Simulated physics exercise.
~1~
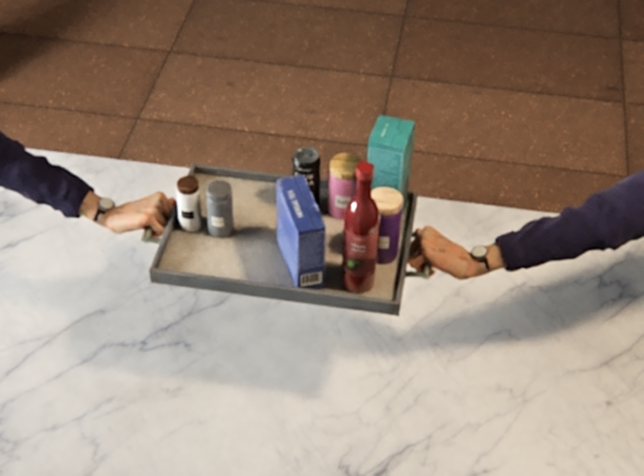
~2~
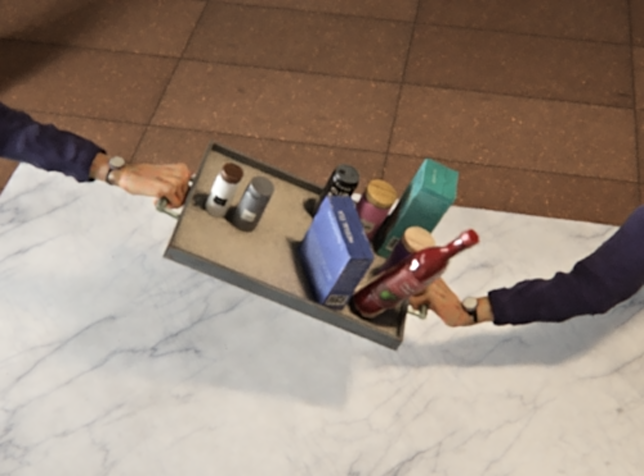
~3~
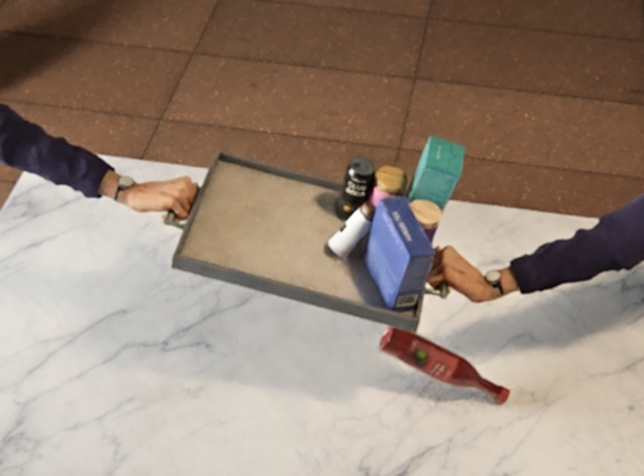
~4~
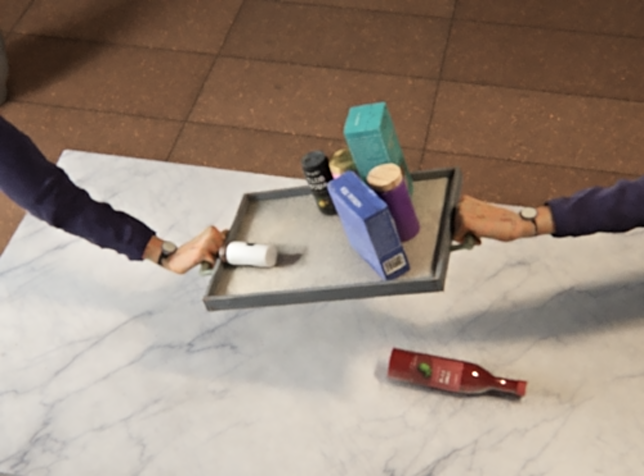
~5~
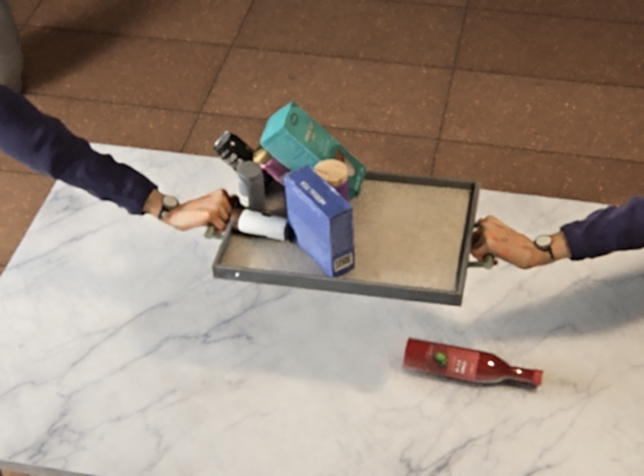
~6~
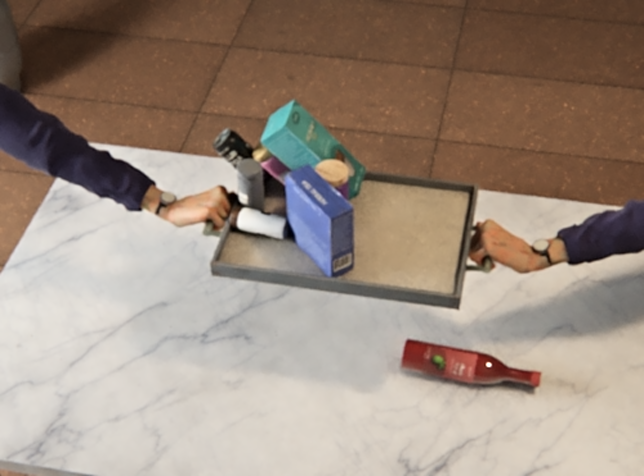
The clip shows two hands tilting a tray of containers and boxes rightward, sending a red bottle onto the marble surface, then leftward, so the remaining items slide across. It ends with them bunched at the left, several leaning and a white shaker lying down.
